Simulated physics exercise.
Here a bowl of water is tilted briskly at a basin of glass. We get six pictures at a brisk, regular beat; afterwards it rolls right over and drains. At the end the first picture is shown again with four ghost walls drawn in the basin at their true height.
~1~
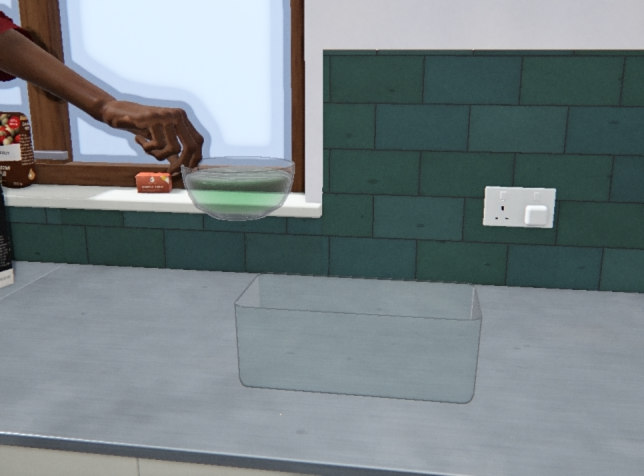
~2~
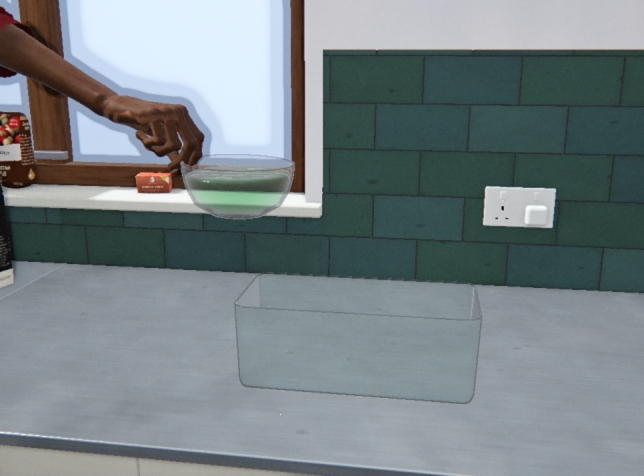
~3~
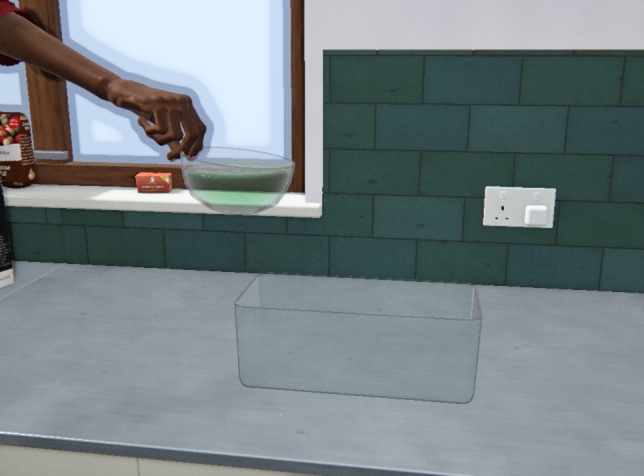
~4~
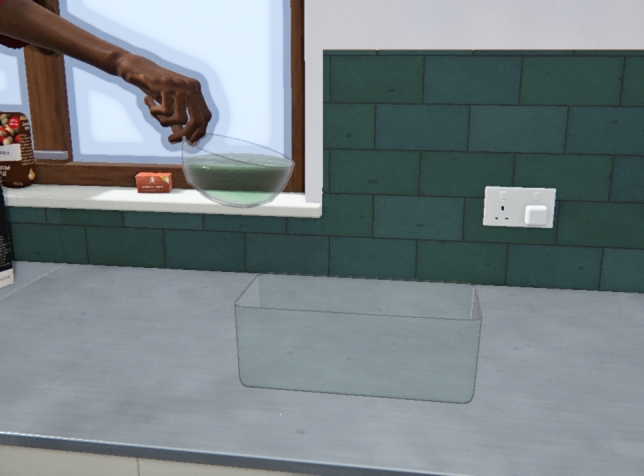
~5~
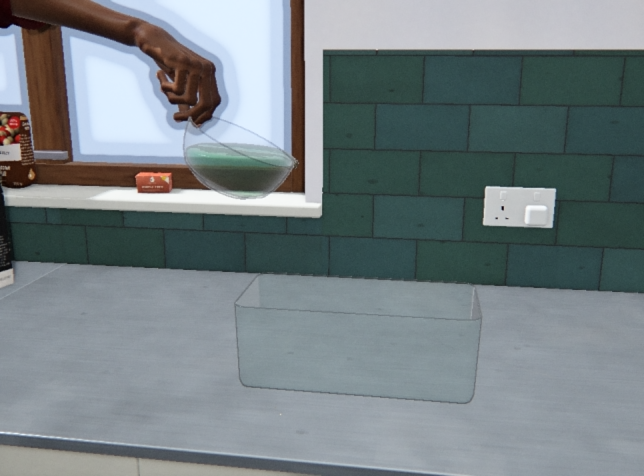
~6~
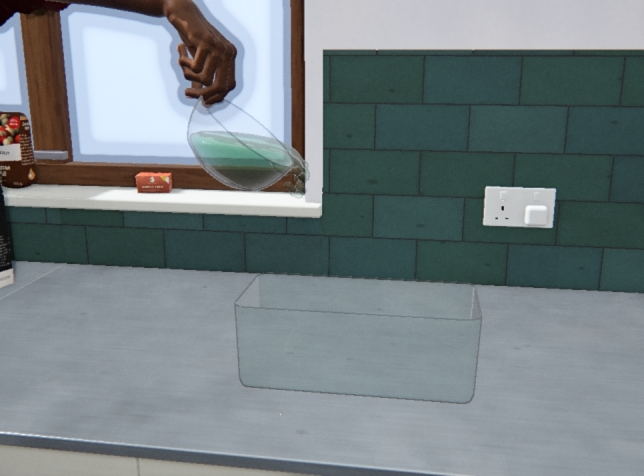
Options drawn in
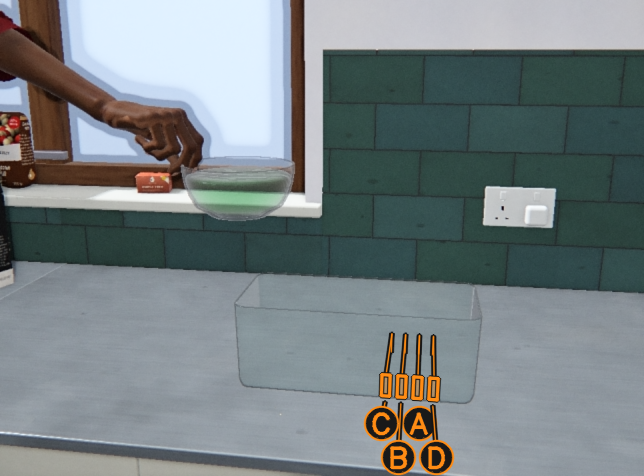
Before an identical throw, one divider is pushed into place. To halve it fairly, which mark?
It is C.
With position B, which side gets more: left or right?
More ends on the left.
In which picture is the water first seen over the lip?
Picture 5.
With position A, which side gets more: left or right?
The left one.
In orange, A at (416, 404); B at (400, 403); C at (385, 402); D at (432, 405).
If A is chosen, about 82 % ends left of the wall and 13 % right of it; 5 % is lost outside.
If B is chosen, about 70 % ends left of the wall and 26 % right of it; 4 % is lost outside.
If C is chosen, about 49 % ends left of the wall and 49 % right of it; 3 % is lost outside.
If D is chosen, about 80 % ends left of the wall and 16 % right of it; 4 % is lost outside.
